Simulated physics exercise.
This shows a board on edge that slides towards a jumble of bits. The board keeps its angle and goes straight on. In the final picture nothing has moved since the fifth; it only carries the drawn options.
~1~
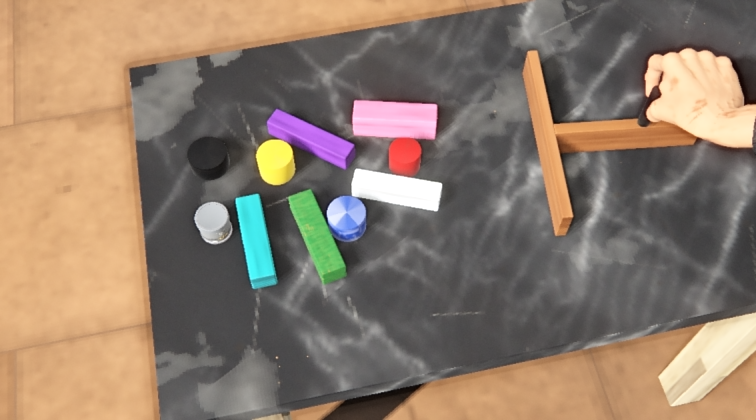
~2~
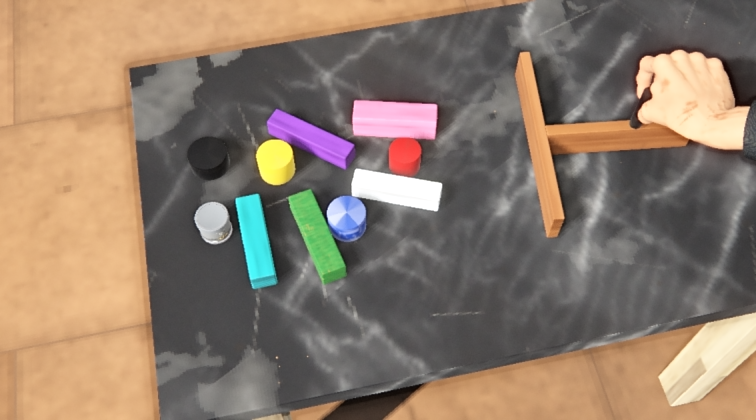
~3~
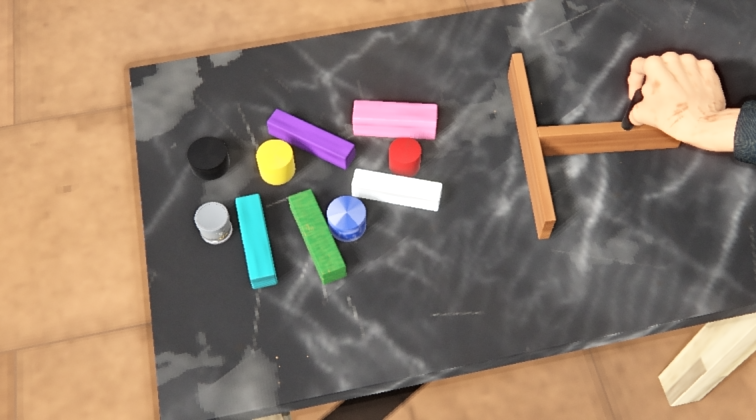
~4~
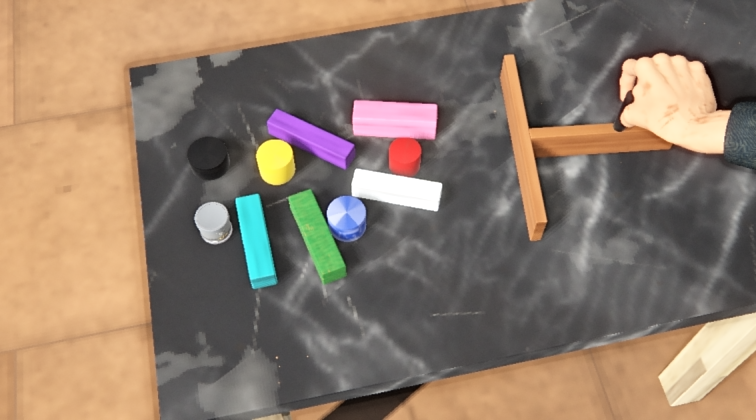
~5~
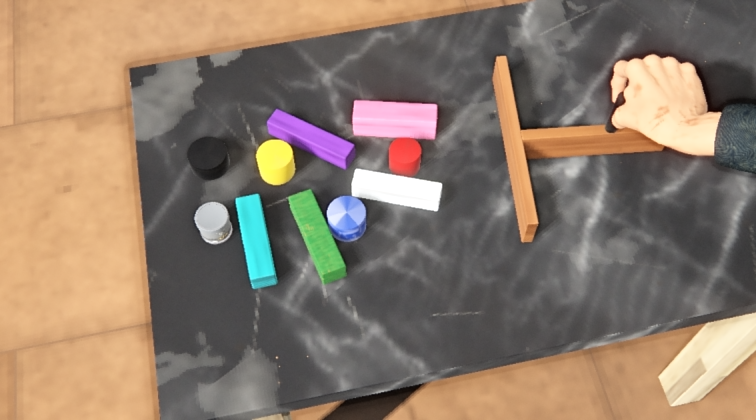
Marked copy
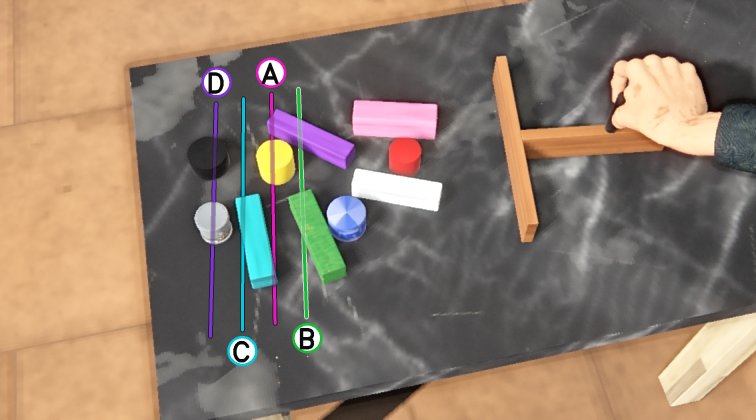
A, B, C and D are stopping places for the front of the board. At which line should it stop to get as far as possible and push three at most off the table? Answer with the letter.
Up to line D.
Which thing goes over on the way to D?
The black tin.
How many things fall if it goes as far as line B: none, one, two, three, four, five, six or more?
In all, none.
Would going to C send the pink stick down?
No.
On the marked copy, A at (273, 200); B at (302, 194); C at (243, 205); D at (213, 211).
Taking D. A third of the way, board (410, 154); pink stick (356, 124); red tin (387, 160).
Two thirds of the way, board (300, 175); grey tin (194, 226); turquoise stick (209, 257).
When it is over, board (212, 191); black tin over the edge; turquoise stick (149, 267); one fallen.
As for the rest, A is within the limit but short; B is within the limit but short; C is within the limit but short.
